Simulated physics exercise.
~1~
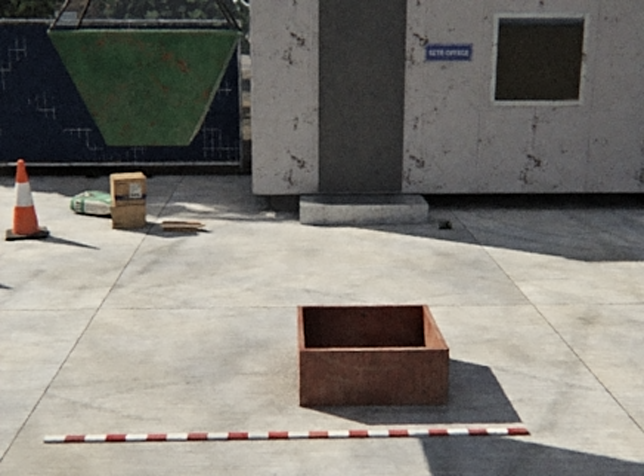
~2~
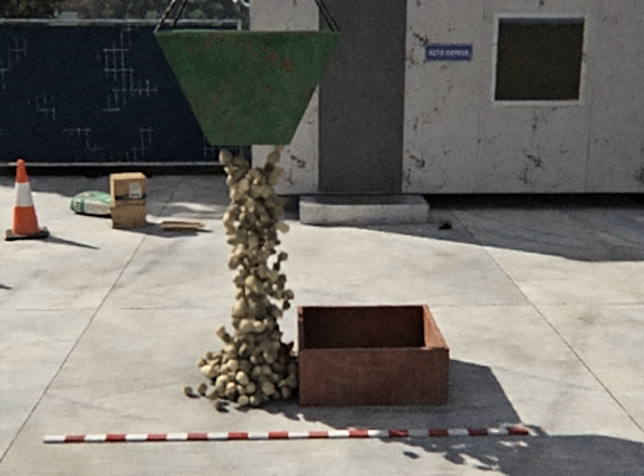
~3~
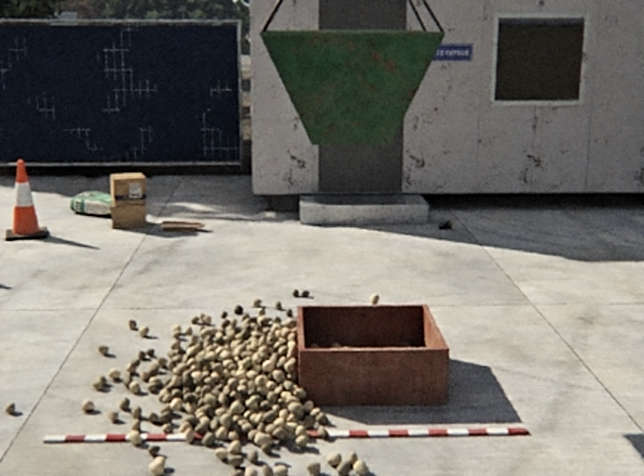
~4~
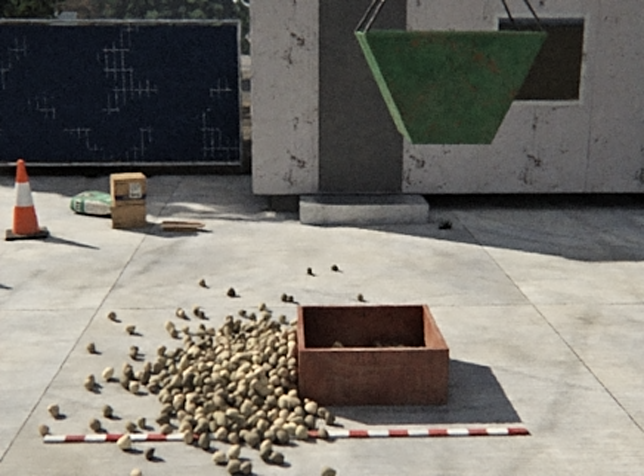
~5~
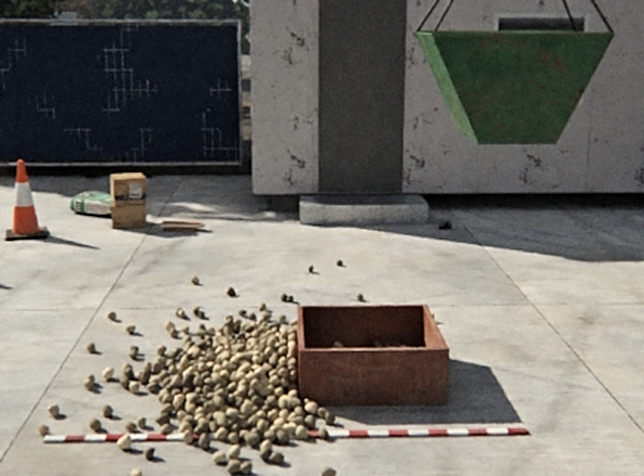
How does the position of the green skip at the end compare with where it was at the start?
At the start the green skip hangs at the upper left, in front of the dark blue fence. By the end it is at the upper right, in front of the pale wall and partly covering the window.
Green skip moving right across a concrete yard, dropping cobbles that pile mostly left of a rusty bin, few landing inside.
